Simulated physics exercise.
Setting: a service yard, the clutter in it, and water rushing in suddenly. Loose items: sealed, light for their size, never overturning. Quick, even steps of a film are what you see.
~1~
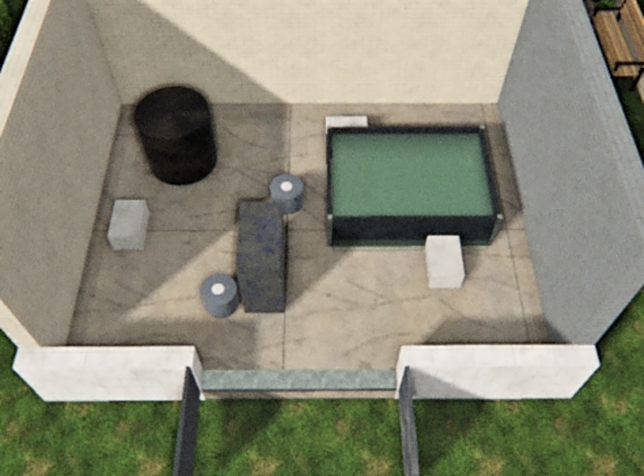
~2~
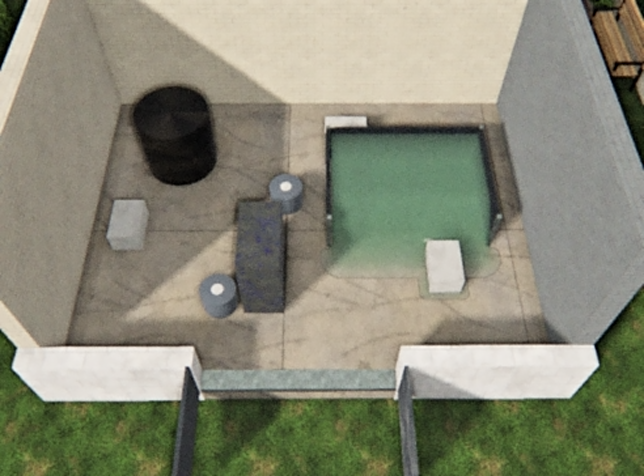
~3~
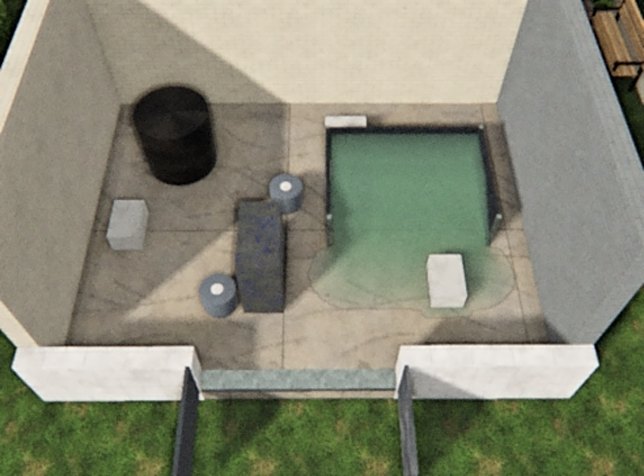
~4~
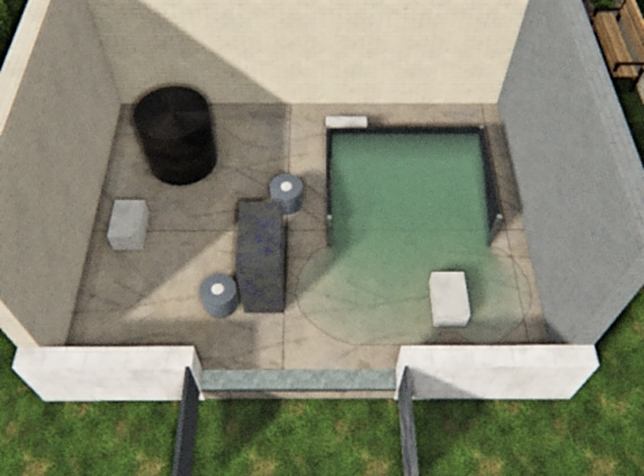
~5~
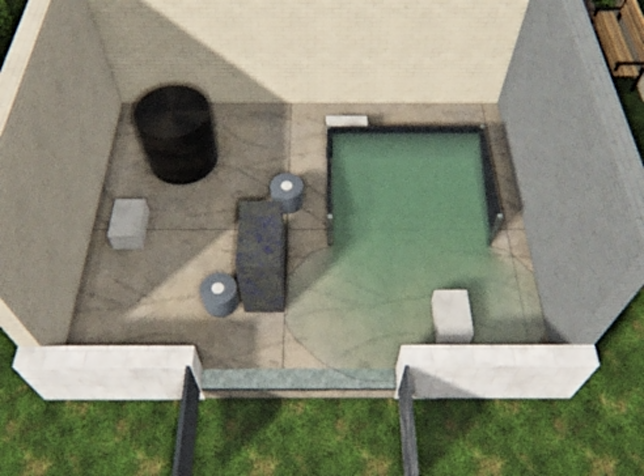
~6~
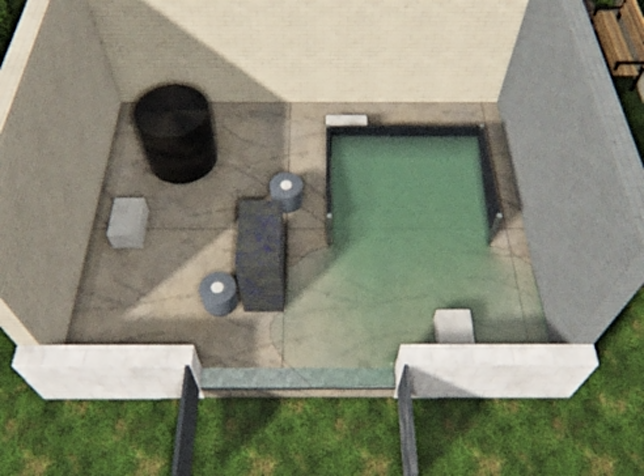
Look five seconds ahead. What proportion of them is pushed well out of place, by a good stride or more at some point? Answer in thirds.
Less than a third.
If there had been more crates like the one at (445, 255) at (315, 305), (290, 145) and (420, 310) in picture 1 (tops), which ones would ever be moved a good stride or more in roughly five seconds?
Taking them one at a time: Gets driven off, then remains close, then gets driven off.
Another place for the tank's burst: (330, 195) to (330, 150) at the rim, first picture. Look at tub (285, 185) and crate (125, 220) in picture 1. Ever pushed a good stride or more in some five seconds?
Covered that distance; covered that distance.
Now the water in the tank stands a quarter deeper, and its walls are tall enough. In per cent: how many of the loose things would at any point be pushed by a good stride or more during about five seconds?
Around 20 in a hundred.
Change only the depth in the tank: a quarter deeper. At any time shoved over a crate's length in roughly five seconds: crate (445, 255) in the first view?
As for that object: Went the full length.
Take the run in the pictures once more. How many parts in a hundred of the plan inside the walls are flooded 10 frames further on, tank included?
I'd put it near 40 percent.
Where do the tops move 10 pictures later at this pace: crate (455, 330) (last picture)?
It should end up around (499, 313).
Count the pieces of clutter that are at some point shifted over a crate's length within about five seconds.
That makes 1.
A moment on, 1 of 5 are well off their spots; 1 afloat.
Next, 1 of 5 are well off their spots; 1 afloat.
Later, 1 of 5 are well off their spots; 1 afloat.
In the end, 1 of 5 are well off their spots, and 1 have been at some point; 1 afloat.
